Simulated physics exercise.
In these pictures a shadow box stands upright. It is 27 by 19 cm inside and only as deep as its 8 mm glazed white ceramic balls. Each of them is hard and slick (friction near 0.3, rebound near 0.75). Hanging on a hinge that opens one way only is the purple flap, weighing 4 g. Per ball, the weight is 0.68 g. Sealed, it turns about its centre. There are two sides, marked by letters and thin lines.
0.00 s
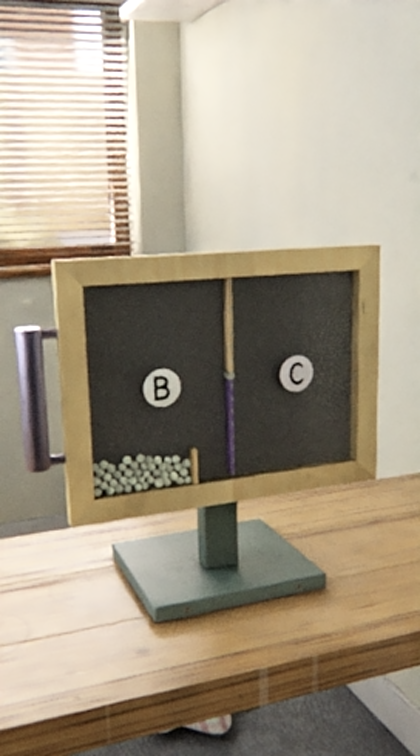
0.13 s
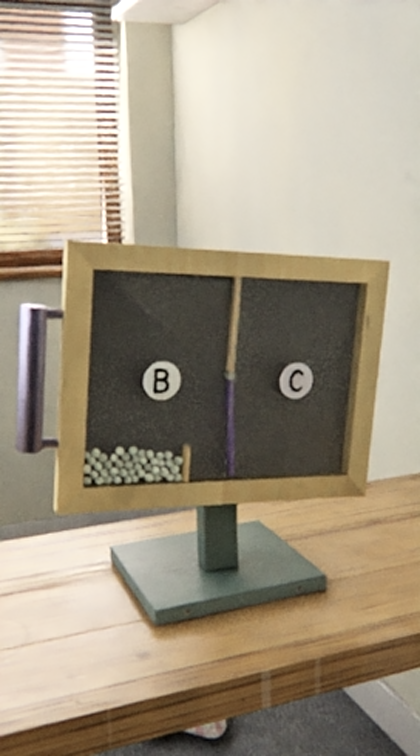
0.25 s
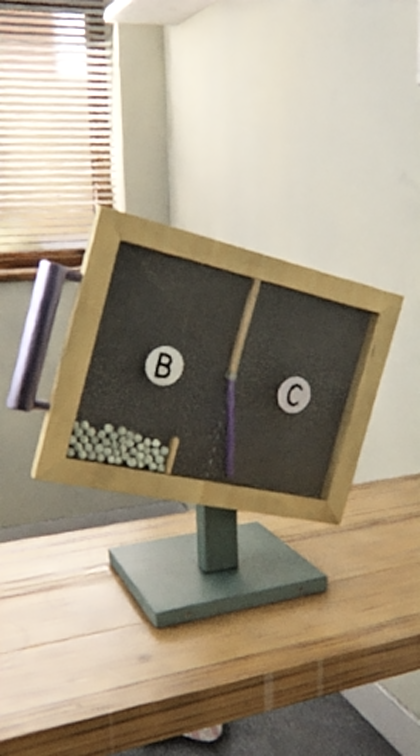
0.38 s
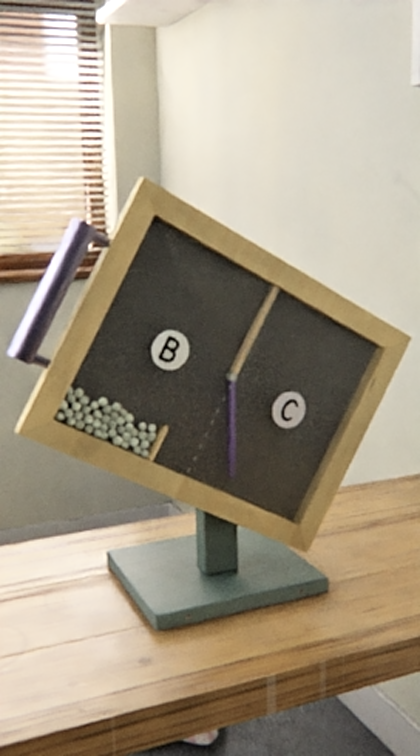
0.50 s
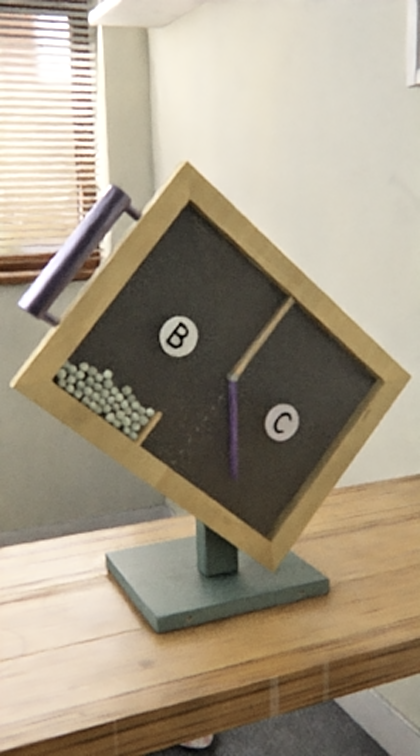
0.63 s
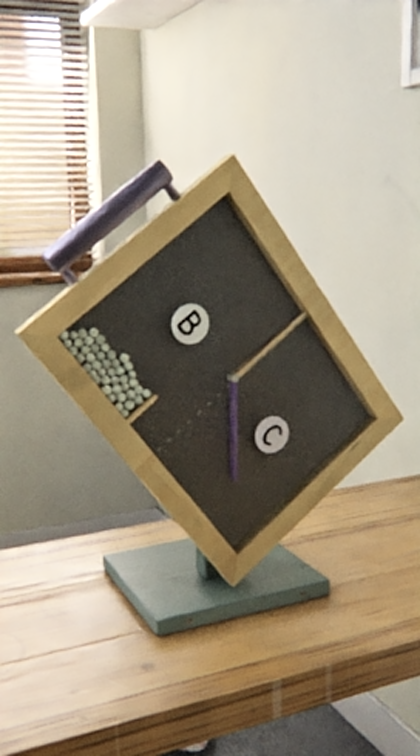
The wooden-framed box turns clockwise on its stand, with small pale balls heaped at its left.
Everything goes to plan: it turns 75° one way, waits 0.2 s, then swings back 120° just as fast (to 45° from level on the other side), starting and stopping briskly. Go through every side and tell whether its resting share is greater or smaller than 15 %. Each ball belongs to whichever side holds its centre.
Side B - greater than 15 %; side C - greater than 15 %.
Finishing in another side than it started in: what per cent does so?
About 55 %.
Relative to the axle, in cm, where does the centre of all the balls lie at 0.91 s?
It sits around 9 cm to the left and around 4 cm up.
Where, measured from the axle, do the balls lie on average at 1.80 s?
I'd put it near 1 centimetres to the right and 8 centimetres below.
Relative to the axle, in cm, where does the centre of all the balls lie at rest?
It lies close to 4 centimetres right and 8 centimetres below.
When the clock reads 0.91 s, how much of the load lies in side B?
Share: Some 95 %.
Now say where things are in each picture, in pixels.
The first picture shows level; about 40 balls; balls centred (141, 474); top one (127, 460); purple flap (229, 375); B (162, 388), C (296, 374).
The second picture shows turned 6° clockwise; balls centred (132, 467); top one (96, 453).
The third picture shows turned 17° clockwise; balls centred (117, 447); top one (75, 426); wall ends (232, 370), (175, 439).
The fourth picture shows turned 30° clockwise; balls centred (107, 422); top one (69, 391); purple flap (231, 376).
The fifth picture shows turned 42° clockwise; balls centred (106, 398); top one (66, 365).
The sixth picture shows turned 54° clockwise; balls centred (107, 370); top one (63, 335); purple flap (233, 378); B (190, 324), C (272, 435).
After 0.91 s, it stands 75° clockwise; the balls' middle is 9 cm left of and 4 cm above the centre; B 95 %, C 5 %; purple flap open 54°.
After 1.80 s, it stands 15° clockwise; the balls' middle is 1 cm right of and 8 cm below the centre; B 45 %, C 55 %; purple flap open 11°.
After 2.49 s, it stands 45° anticlockwise; the balls' middle is 4 cm right of and 8 cm below the centre; B 45 %, C 55 %; purple flap shut.
All still by 3.1 s, it stands 45° anticlockwise; B 45 %, C 55 %; purple flap shut.
